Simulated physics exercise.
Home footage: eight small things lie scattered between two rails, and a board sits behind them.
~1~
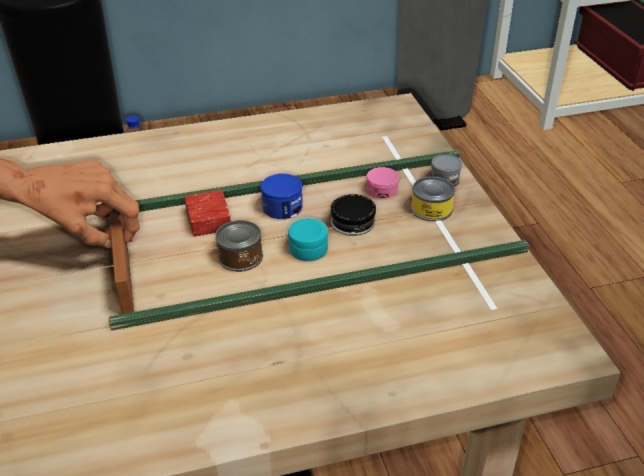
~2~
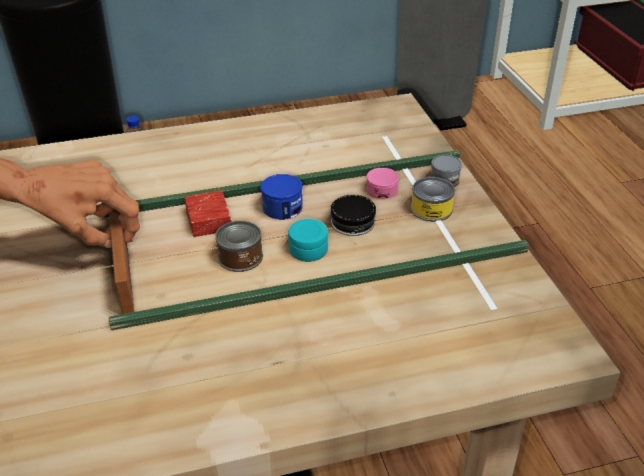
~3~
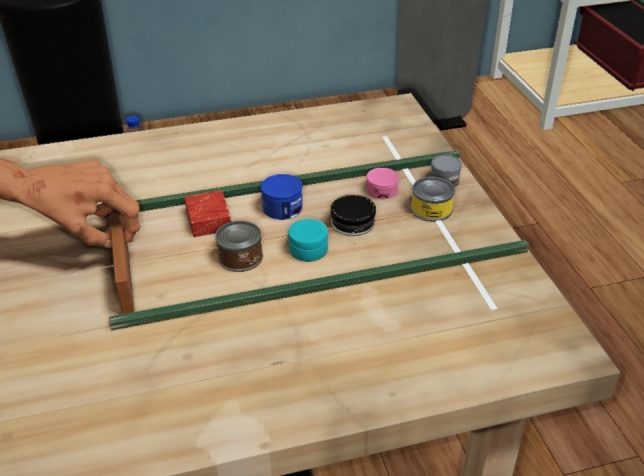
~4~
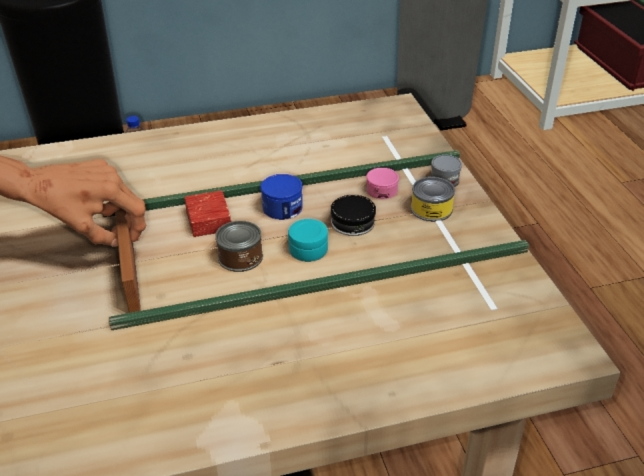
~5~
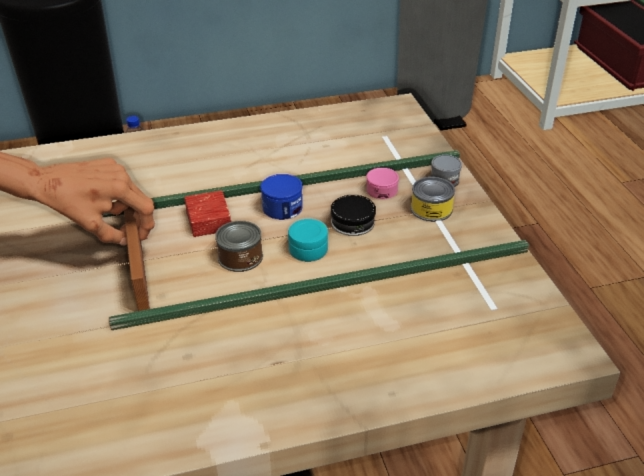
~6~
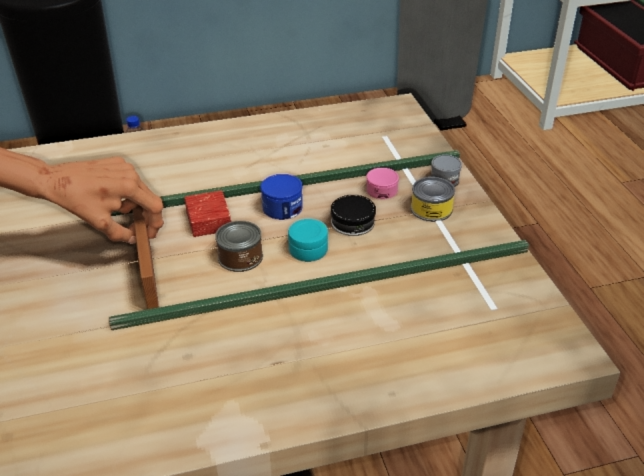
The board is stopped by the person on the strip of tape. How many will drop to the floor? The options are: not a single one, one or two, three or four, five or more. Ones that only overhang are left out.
Answer: Three or four.
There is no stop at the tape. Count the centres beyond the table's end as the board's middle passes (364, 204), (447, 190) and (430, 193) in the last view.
Counts by place: 0 / 5 / 3.
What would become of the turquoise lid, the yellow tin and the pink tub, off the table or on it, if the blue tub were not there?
Result: Turquoise lid stays, yellow tin comes off, pink tub stays.
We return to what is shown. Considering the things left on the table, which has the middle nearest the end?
The blue tub.
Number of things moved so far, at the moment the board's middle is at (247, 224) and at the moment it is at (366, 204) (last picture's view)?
Moved so far: 4, then 8.
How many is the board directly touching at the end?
I count 3 of them.
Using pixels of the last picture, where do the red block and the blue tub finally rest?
The one named first is at (432, 175), the next at (466, 163).
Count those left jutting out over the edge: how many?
That adds up to 2.
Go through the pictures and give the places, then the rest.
In the first picture, grey pot (446, 171); yellow tin (433, 199); pink tub (382, 183); board (120, 245); tape (431, 210).
In the second picture, yellow tin (433, 199); brown tin (240, 246).
In the third picture, pink tub (382, 183); black tin (353, 215).
In the fourth picture, grey pot (446, 171); blue tub (282, 197).
In the fifth picture, yellow tin (433, 199); red block (208, 213).
In the sixth picture, grey pot (446, 171); yellow tin (433, 199); pink tub (382, 183); board (143, 241); tape (431, 210).
Soon after, none off yet; grey pot at rest near (446, 171); yellow tin at rest near (433, 199); pink tub at rest near (382, 183).
At rest, the number that fall off is three or four; fallen, pink tub, yellow tin and grey pot.
